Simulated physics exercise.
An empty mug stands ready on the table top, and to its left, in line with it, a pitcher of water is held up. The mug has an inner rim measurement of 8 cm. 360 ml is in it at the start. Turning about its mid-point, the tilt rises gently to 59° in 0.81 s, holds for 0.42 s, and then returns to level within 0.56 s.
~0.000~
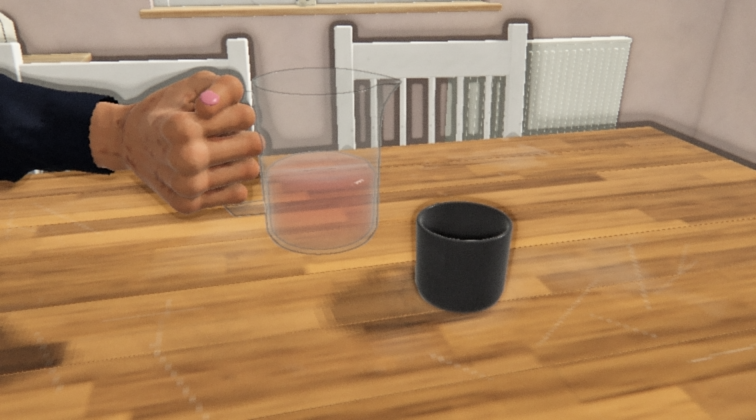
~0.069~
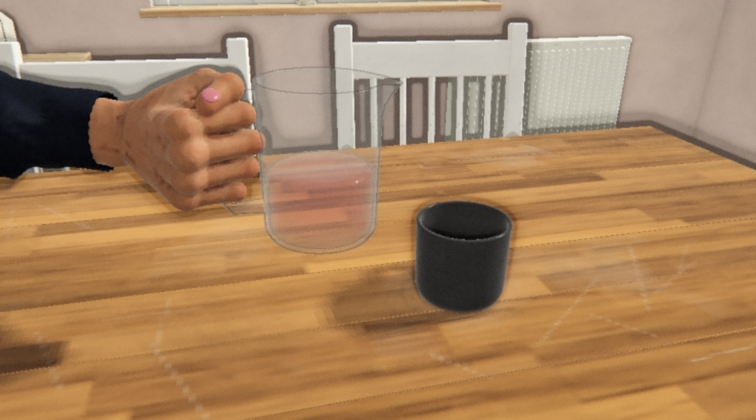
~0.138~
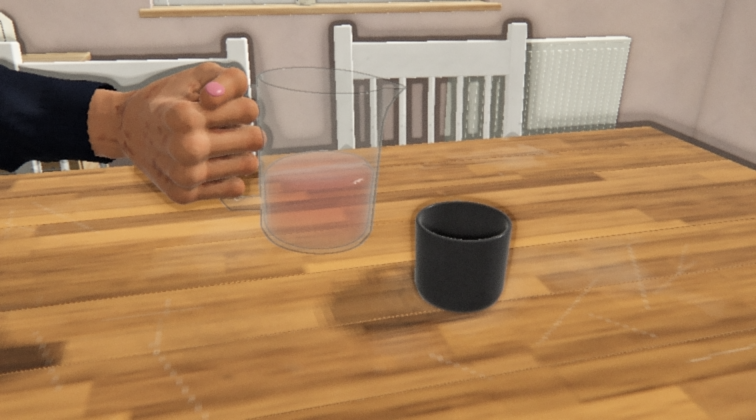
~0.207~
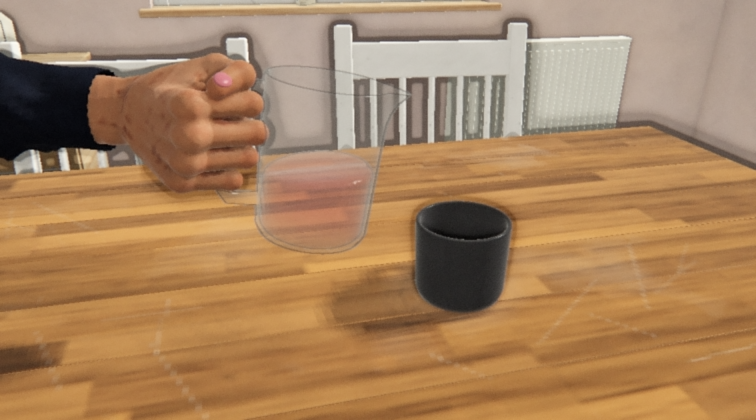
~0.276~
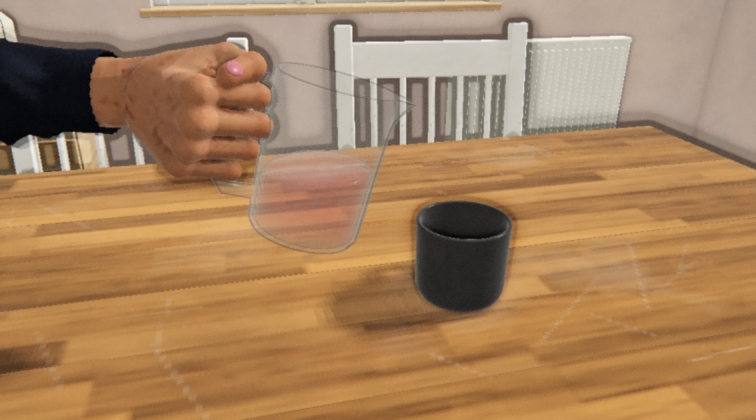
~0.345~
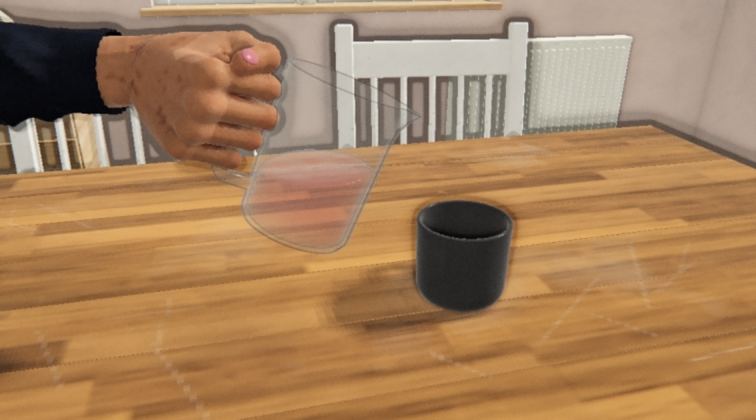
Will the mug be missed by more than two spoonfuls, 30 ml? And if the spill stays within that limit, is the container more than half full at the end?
No, less than half full.
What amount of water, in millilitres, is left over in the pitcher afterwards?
About 320 ml.
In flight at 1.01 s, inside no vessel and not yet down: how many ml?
Roughly 10 ml is airborne.
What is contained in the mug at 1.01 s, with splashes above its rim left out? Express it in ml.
About 15 ml.
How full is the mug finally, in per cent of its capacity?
Near 10 per cent of what it can hold.
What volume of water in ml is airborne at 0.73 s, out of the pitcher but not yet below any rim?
Close to 0 ml, I'd say.
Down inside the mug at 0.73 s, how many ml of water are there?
Contents at that moment: Approx. 0 ml.
By 0.73 s the tilt is 58° and the mug has 0 ml, the pitcher 365 ml, and 0 ml is on the table top.
By 1.01 s the tilt is 59° and the mug has 15 ml, the pitcher 340 ml, and 0 ml is on the table top.
By 1.30 s the tilt is 57° and the mug has 35 ml, the pitcher 325 ml, and 0 ml is on the table top.
By 1.62 s the tilt is 12° and the mug has 40 ml, the pitcher 320 ml, and 0 ml is on the table top.
At rest the mug has 40 ml, the pitcher 320 ml, and 0 ml is on the table top.
